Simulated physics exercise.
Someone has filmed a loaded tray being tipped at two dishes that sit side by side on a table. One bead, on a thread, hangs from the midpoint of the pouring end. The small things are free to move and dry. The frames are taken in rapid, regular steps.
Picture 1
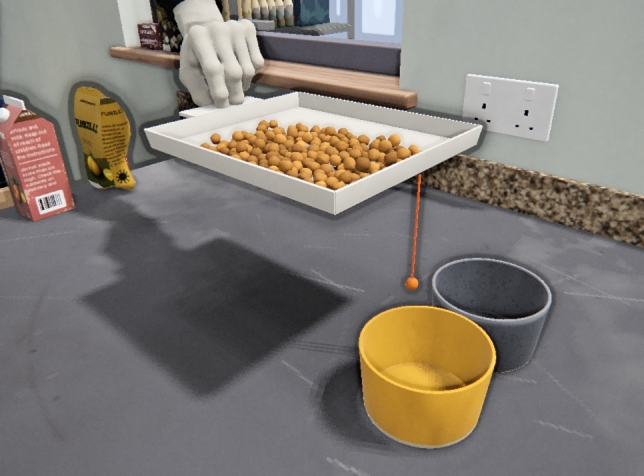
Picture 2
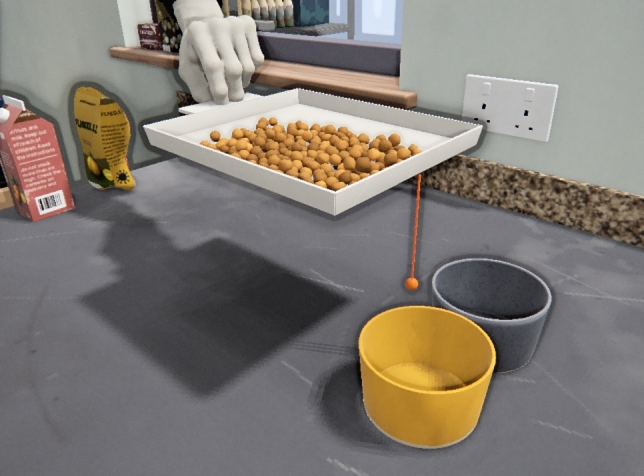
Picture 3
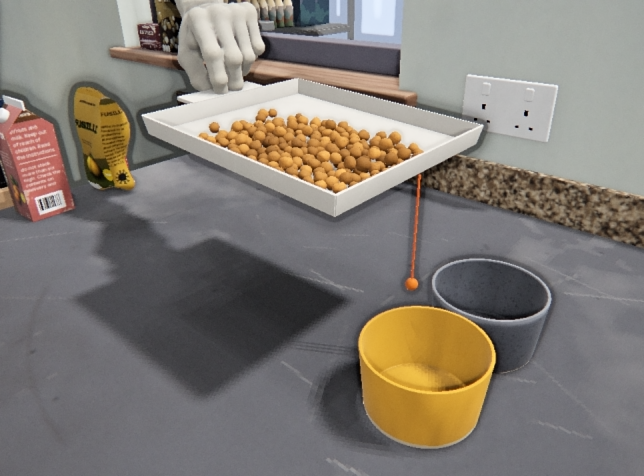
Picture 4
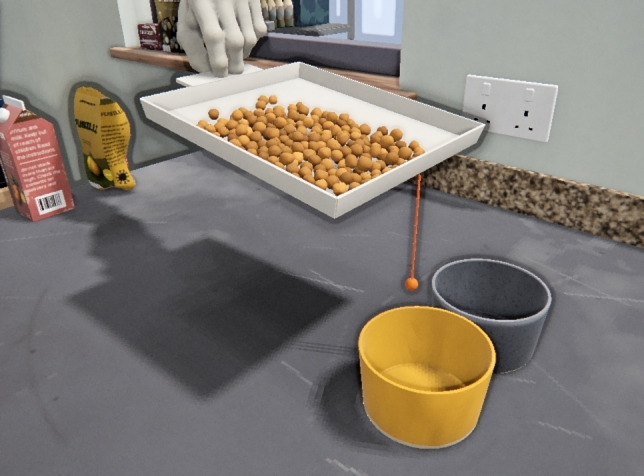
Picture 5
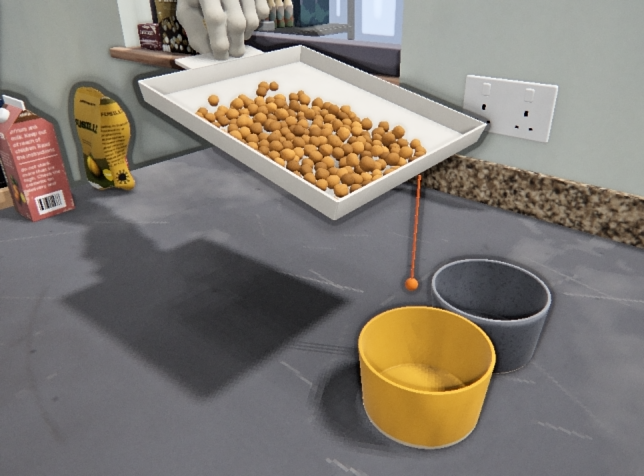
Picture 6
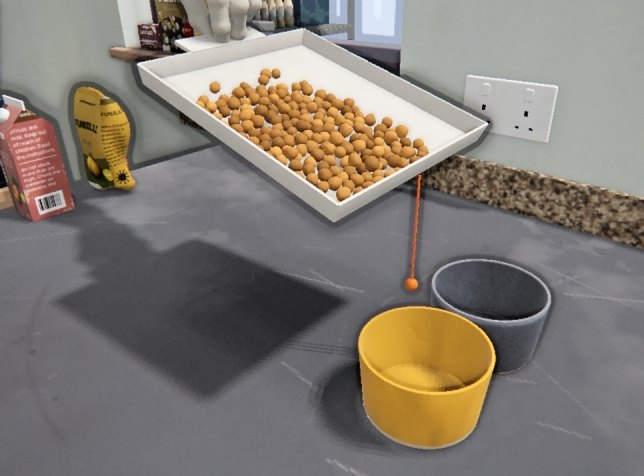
White hand raising the back of a white tray of roasted chickpeas, slowly tilting it above yellow and grey dishes.
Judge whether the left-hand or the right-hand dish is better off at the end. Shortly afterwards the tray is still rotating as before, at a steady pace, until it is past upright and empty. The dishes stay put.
The left-side dish.
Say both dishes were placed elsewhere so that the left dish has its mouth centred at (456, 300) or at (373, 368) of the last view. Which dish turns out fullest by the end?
In the first try it's the left-side dish, and in the second it's the left-side dish.
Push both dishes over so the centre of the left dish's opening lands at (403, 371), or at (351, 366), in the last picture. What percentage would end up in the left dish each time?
Close to 60 in a hundred first, close to 40 in a hundred second.
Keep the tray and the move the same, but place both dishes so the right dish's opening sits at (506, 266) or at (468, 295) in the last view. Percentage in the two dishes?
You'd get 40 per cent first and 80 per cent second.
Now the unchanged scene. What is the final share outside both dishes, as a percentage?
I'd put it close to 30 per cent.
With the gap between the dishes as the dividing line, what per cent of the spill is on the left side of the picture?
It comes to 50 per cent or so.
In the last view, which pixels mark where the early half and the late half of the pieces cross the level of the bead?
First around (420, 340), afterwards around (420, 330).
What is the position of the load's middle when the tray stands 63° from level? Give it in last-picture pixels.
In the last view the centre sits at roughly (365, 131).
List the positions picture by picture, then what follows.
The first picture shows corners of the pouring end near (335, 190) and (478, 126), level; middle of the load near (314, 150), roasted chickpeas; left dish near (482, 401); right dish near (541, 332); bead on its thread near (412, 284).
The second picture shows corners of the pouring end near (335, 191) and (478, 126), level; middle of the load near (313, 149).
The third picture shows corners of the pouring end near (336, 192) and (479, 125), tipped barely, lowest at the left corner; middle of the load near (314, 145).
The fourth picture shows corners of the pouring end near (337, 195) and (480, 124), tipped a little, lowest at the left corner; middle of the load near (315, 139).
The fifth picture shows corners of the pouring end near (338, 198) and (482, 124), tipped a little, lowest at the left corner; middle of the load near (316, 133).
The sixth picture shows corners of the pouring end near (339, 201) and (483, 123), tipped clearly, lowest at the left corner; middle of the load near (317, 131); left dish near (482, 402); right dish near (540, 333).
Shortly afterwards, tray tipped steeply; all but a few on the tray; only a few outside both; only a few in the air.
Next, tray tipped past a quarter turn; near two thirds on the tray; a little in the left dish; only a few in the right dish; only a few outside both; near a quarter in the air.
Some moments later, tray tipped past a quarter turn; near half in the left dish; a little in the right dish; near a quarter outside both.
In the end, tray tipped past a quarter turn; near half in the left dish; a little in the right dish; near a quarter outside both.
